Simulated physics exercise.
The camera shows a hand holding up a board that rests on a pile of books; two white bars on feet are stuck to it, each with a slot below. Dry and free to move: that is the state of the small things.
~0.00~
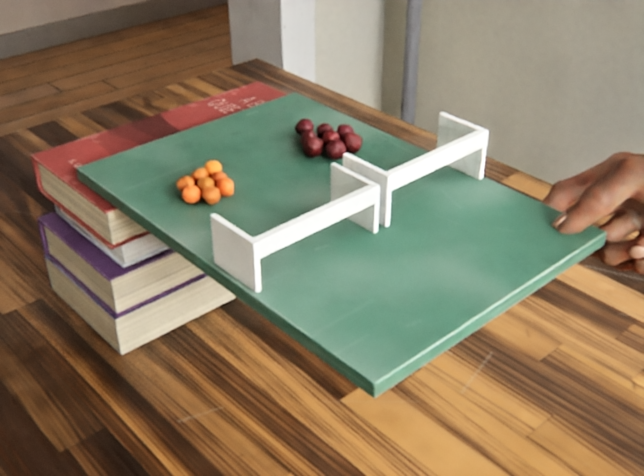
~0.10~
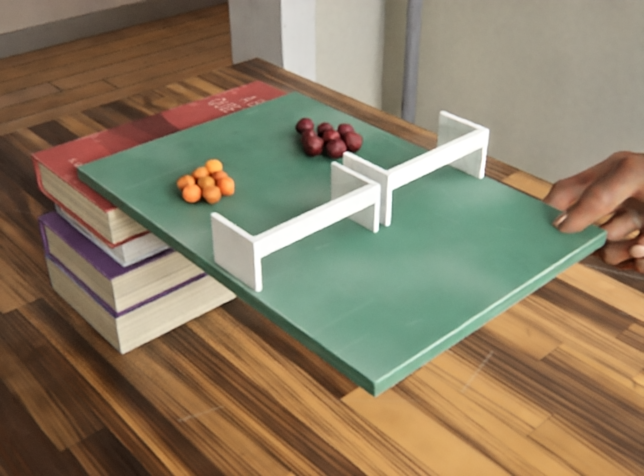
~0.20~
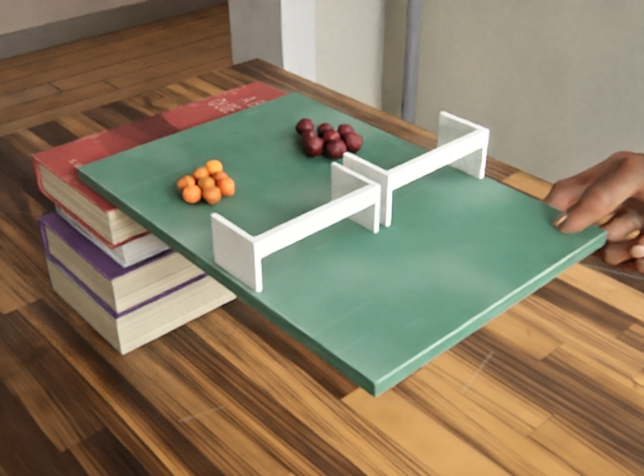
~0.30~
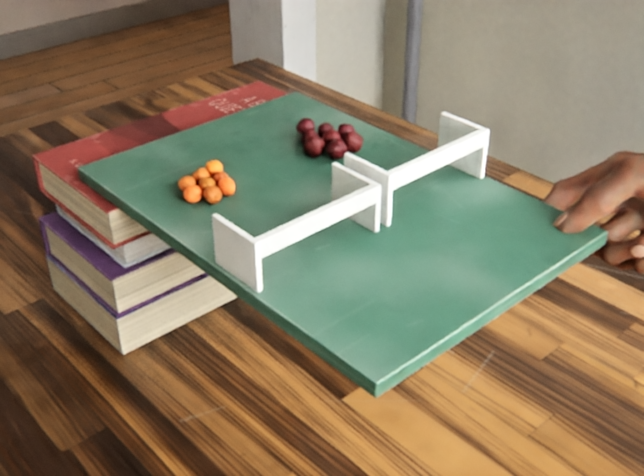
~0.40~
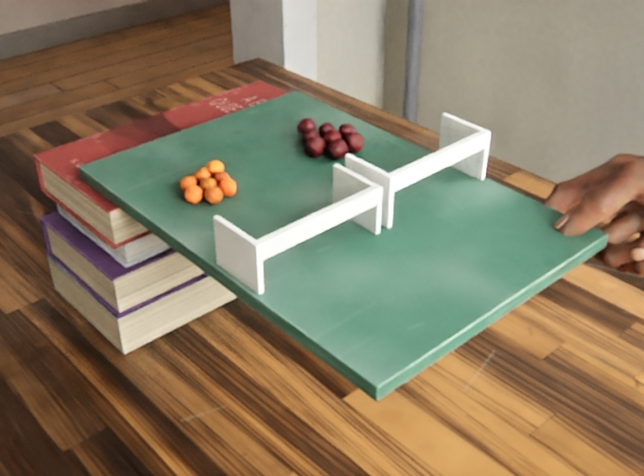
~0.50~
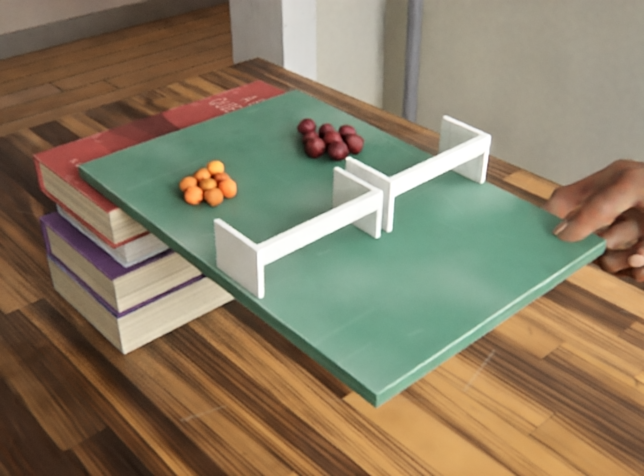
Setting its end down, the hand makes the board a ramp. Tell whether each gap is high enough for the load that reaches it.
In order: The front handful will likely find a way out. The back handful will likely find a way out.
After 0.93 s, board sloping at 10°; front handful where it was; back handful where it was.
After 1.48 s, board sloping at 20°; front handful the bulk past its gate; back handful the bulk past its gate.
After 2.07 s, board sloping at 30°; front handful the whole lot past its gate; back handful the whole lot past its gate.
In the end (2.7 s), board resting at 30°; front handful the whole lot past its gate; back handful the whole lot past its gate.
